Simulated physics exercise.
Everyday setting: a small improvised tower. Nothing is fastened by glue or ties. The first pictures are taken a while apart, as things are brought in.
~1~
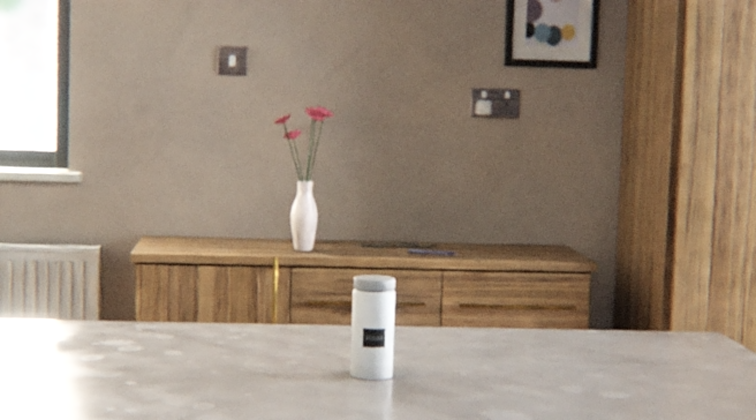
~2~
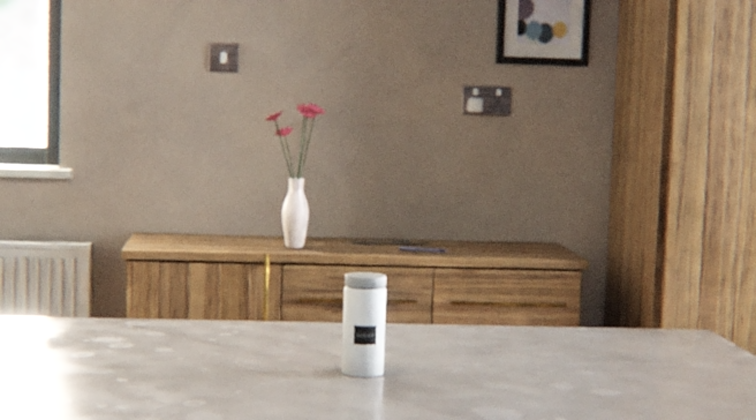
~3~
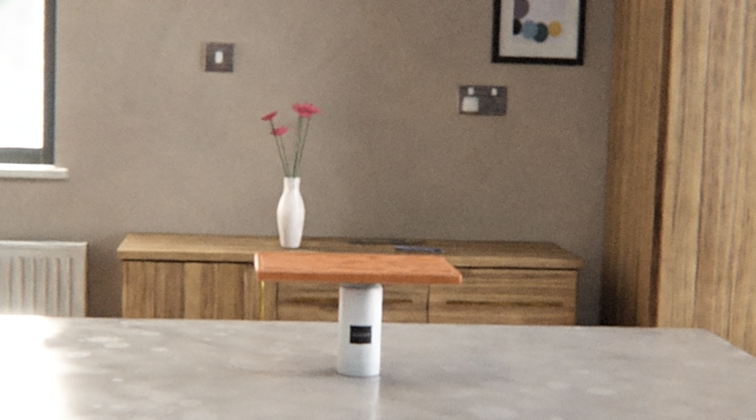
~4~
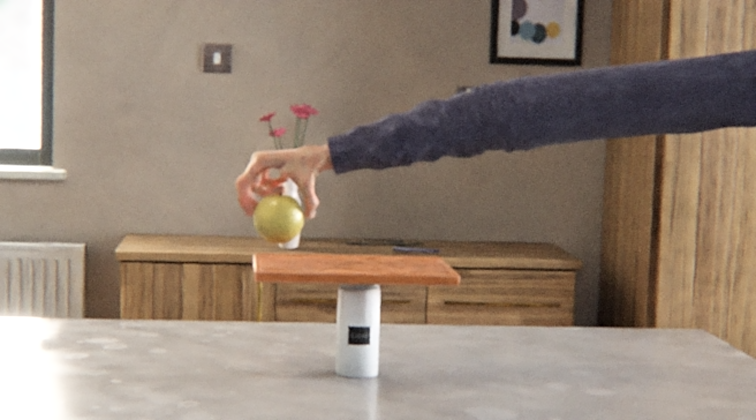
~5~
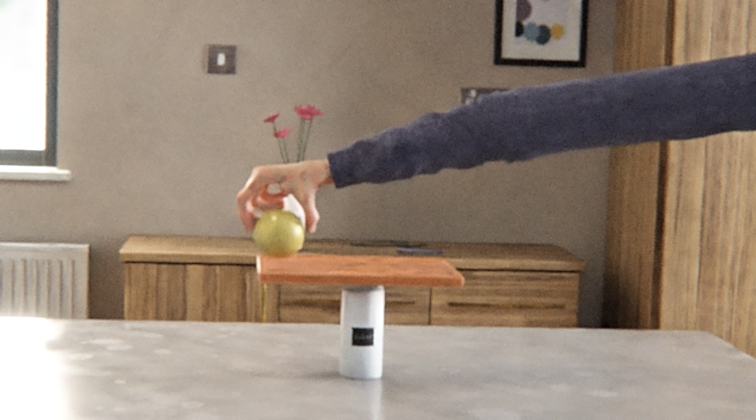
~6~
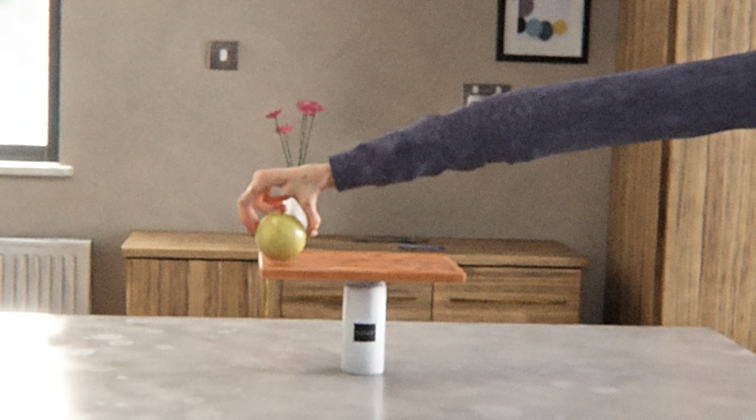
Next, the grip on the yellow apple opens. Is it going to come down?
Yes, so the pile doesn't rest quietly where it is.
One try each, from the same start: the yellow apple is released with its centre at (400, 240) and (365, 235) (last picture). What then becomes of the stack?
Trial 1 - stable; trial 2 - stable.
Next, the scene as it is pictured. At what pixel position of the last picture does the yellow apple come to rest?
Close to pixel (198, 352).
Then, 0.40 s after the last picture, yellow apple now fallen; orange lid tipped 67° from how it was.
Then, 1.20 s after the last picture, orange lid tipped 68° from how it was.
At rest, fallen, yellow apple and orange lid; white jar in place. Seen from the same camera at the end, yellow apple near (197, 352). The stack loses its balance.
